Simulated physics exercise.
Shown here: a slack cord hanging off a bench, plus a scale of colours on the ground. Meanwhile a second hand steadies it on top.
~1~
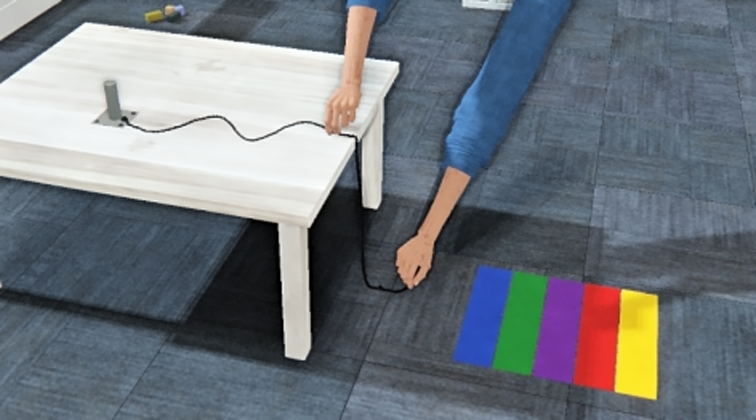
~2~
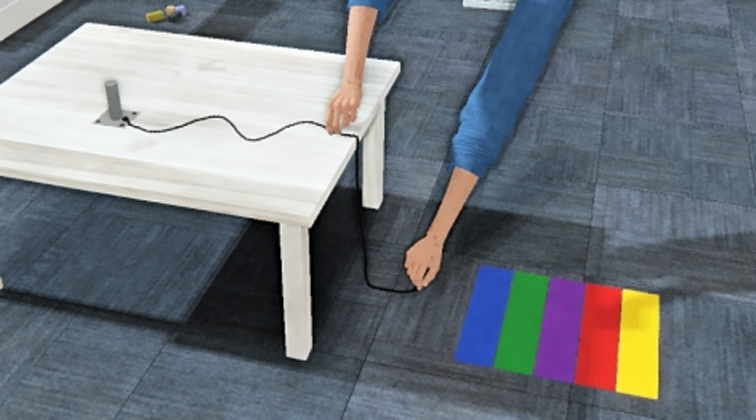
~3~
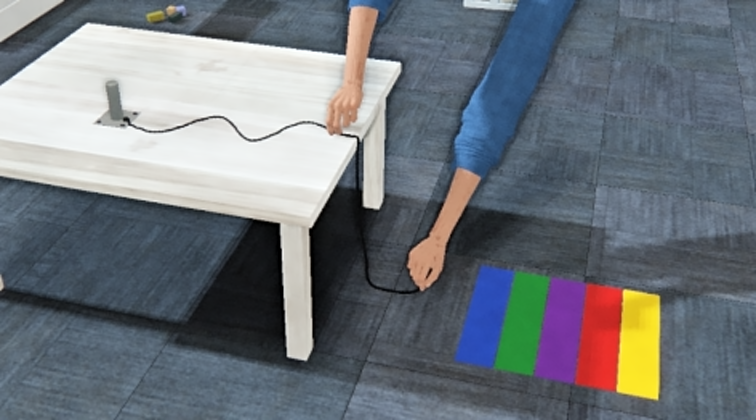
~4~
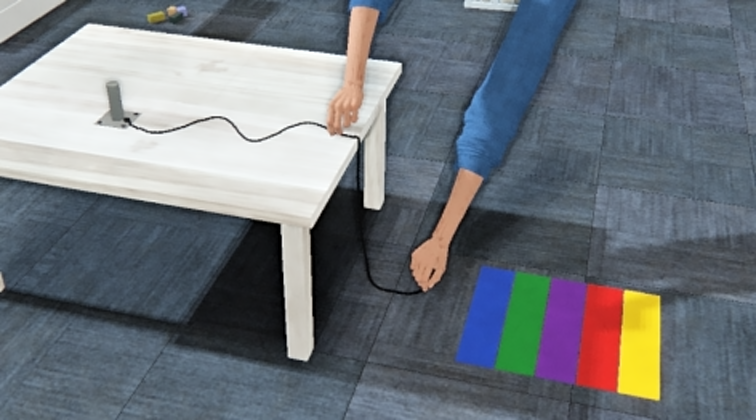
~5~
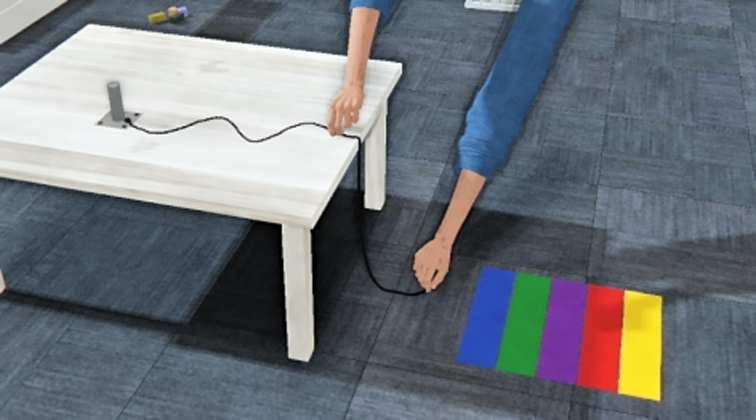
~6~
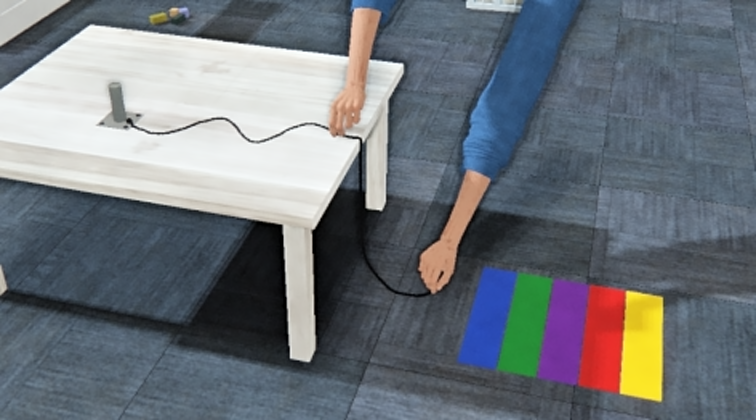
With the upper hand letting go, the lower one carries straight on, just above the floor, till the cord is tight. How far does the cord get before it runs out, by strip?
As far as the red strip.
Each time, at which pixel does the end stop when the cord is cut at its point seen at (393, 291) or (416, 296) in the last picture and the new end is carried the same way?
The first cut gives (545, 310) and the second gives (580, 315).
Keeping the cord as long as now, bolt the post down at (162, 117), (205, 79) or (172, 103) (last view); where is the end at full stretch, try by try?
Around (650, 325), then (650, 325), then (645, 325).
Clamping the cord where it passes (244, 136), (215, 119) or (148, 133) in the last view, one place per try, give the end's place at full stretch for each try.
Going through the three tries, you get (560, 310), (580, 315) and (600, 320).
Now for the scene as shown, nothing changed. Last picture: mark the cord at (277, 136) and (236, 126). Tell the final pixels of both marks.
They go to (326, 139) and to (262, 133).
A little later, end near (545, 308); over green.
Next, end near (585, 315); over purple.
When it is tight, end near (609, 319); over red. The red one.
